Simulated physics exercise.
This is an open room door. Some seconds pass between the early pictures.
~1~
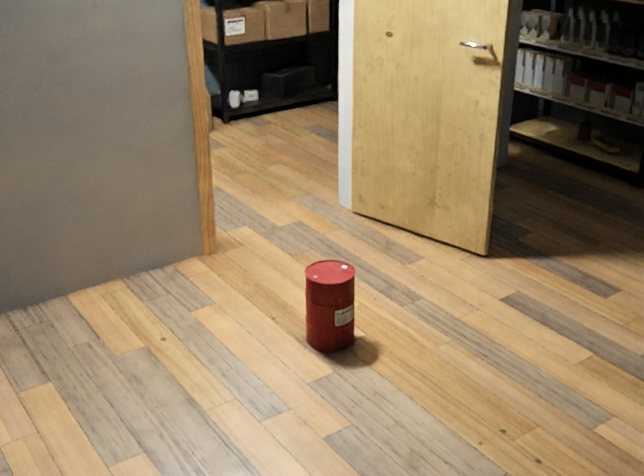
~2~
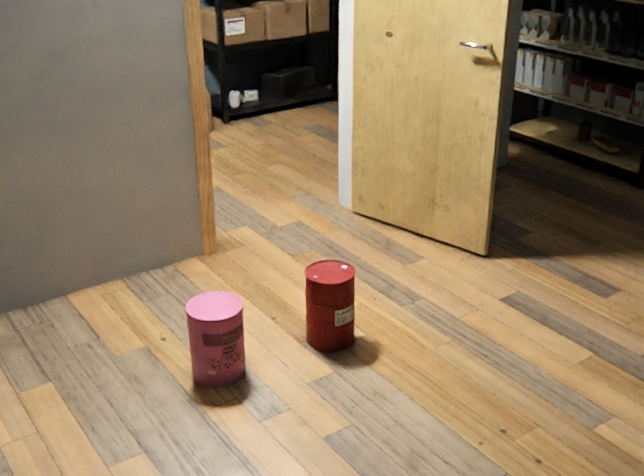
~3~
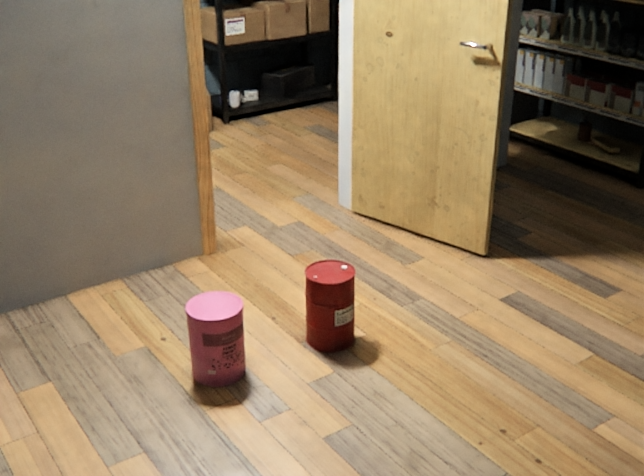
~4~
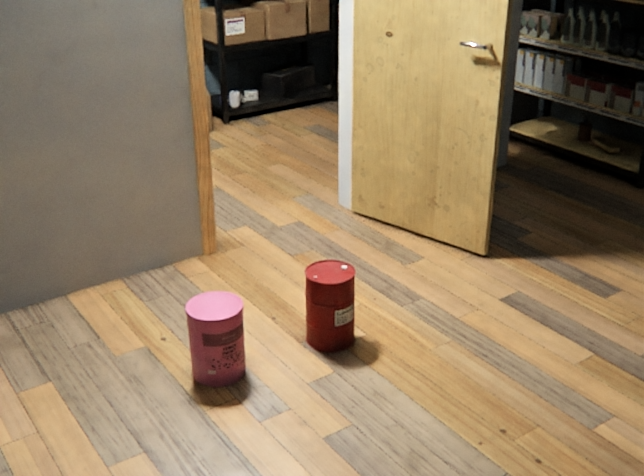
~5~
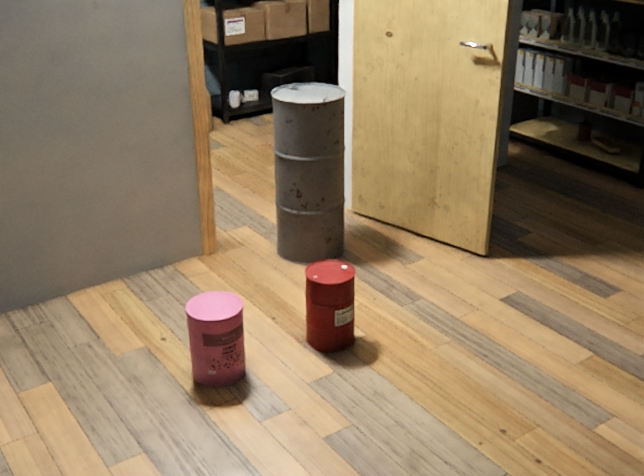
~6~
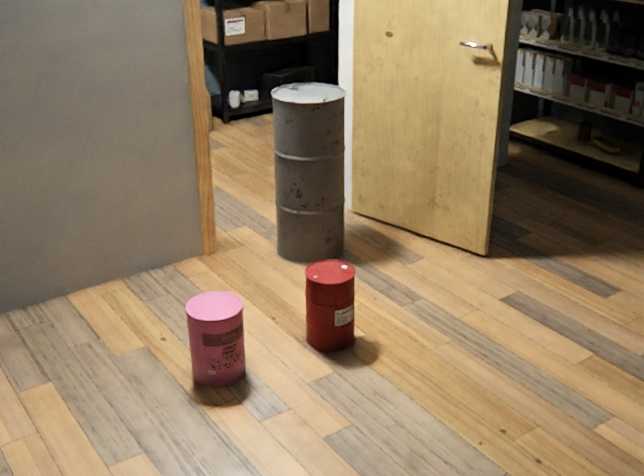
A pink pail appears beside a red canister, then a grey drum appears behind them.
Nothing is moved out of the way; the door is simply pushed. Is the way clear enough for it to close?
It jams.
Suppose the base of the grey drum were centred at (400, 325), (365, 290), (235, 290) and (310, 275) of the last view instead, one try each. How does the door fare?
First, it reaches the frame; second, it jams; third, it reaches the frame; fourth, it stops short.
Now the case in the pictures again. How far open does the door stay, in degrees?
About 35°.
Then, 0.60 s after the last picture, door 90° open.
Then, 1.00 s after the last picture, door 67° open.
Then, 1.30 s after the last picture, door 47° open; grey drum slid a little near (305, 174).
Then, 1.50 s after the last picture, door 40° open; grey drum slid a little near (292, 173).
At rest, door 36° open; moved from the start, grey drum; the other 2 in place. Seen from the same camera at the end, grey drum near (284, 173).
